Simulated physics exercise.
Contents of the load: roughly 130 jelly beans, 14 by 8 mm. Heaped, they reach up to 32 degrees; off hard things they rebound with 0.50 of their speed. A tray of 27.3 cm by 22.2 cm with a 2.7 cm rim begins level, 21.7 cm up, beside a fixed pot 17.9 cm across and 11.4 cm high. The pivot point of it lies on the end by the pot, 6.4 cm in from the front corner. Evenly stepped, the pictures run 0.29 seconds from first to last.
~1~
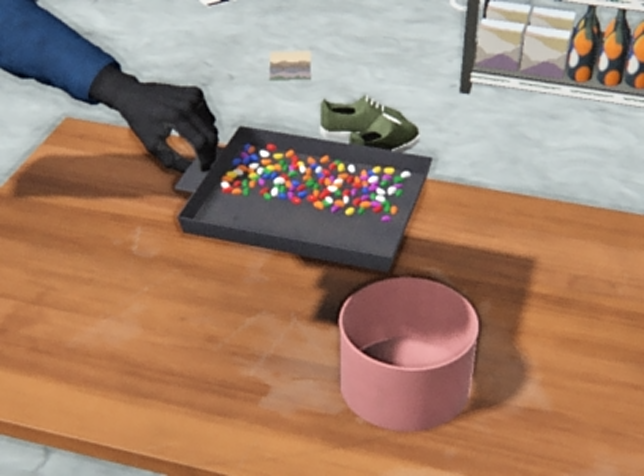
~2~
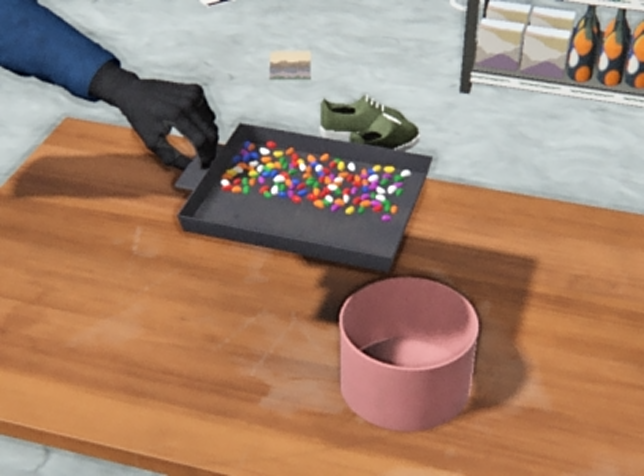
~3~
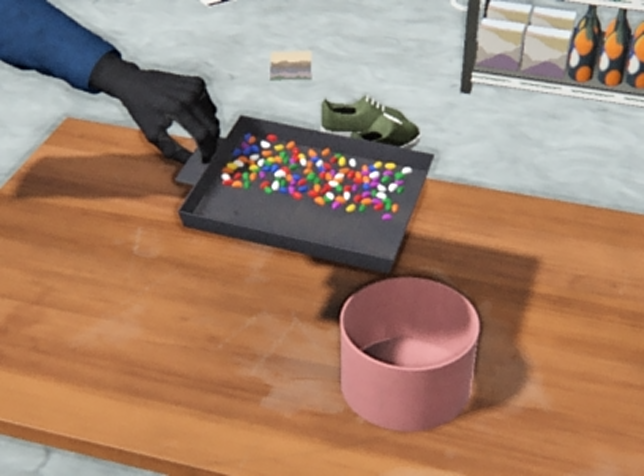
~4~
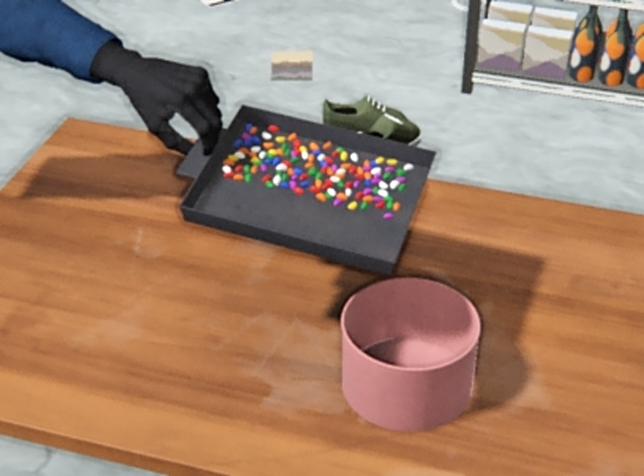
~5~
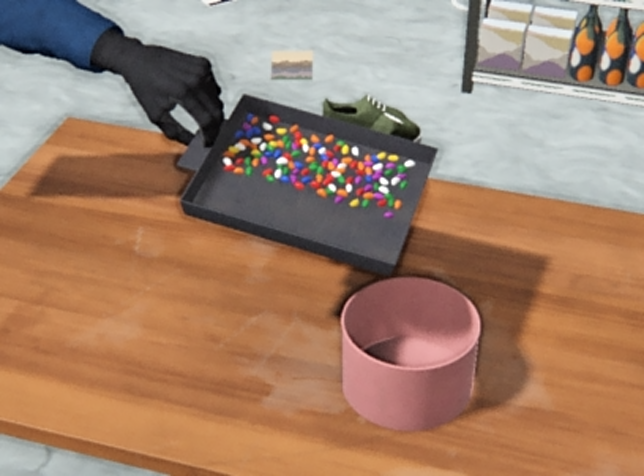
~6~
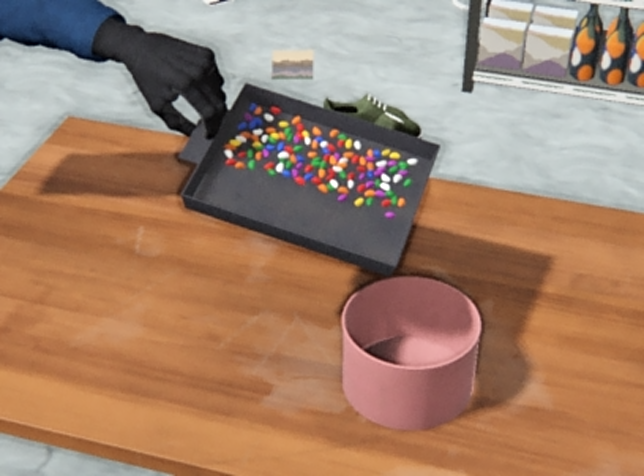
A black-gloved hand gradually tilts a dark tray of colorful jelly beans beside a pink pot.
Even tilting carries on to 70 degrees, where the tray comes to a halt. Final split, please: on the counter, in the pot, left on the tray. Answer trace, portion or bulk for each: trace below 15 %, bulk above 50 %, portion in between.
Counter: Trace. Pot: Portion. Left on the tray: Bulk.
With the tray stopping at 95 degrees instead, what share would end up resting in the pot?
In that case some 95 per cent.
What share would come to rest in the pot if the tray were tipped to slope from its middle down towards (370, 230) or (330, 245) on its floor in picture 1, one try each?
Some 10 and 15 per cent.
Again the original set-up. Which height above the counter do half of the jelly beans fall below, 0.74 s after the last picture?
Median height: Approx. 22 cm.
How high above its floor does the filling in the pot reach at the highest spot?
1.0 cm.
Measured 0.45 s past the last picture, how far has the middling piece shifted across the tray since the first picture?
Some 11 cm.
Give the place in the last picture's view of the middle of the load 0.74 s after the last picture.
Expected load position: Near (390, 255).
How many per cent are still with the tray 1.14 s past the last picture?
It's roughly 75 percent.
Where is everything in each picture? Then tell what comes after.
Tray tilt 0 degrees, front corners at (182, 215) and (389, 254); middle of the pieces at (311, 181); pot at (409, 321), in the first picture.
Tray tilt 1 degrees, front corners at (182, 214) and (389, 254); middle of the pieces at (311, 180), in the second picture.
Tray tilt 3 degrees, front corners at (183, 210) and (390, 256), lowest corner right front; middle of the pieces at (312, 175), in the third picture.
Tray tilt 7 degrees, front corners at (185, 205) and (392, 259), lowest corner right front; middle of the pieces at (313, 170), in the fourth picture.
Tray tilt 11 degrees, front corners at (185, 199) and (392, 261), lowest corner right front; middle of the pieces at (315, 164), in the fifth picture.
Tray tilt 14 degrees, front corners at (187, 193) and (393, 262), lowest corner right front; middle of the pieces at (317, 160); pot at (411, 320), in the sixth picture.
Then, 0.45 s after the last picture, tilt 41 degrees; the tray holds 100 %, the pot 0 %.
Then, 0.74 s after the last picture, tilt 59 degrees; the tray holds 95 %, the pot 0 %.
Then, 1.14 s after the last picture, tilt 70 degrees; the tray holds 75 %, the pot 20 %.
In the end, counter 0 %, pot 25 %, tray 75 %.
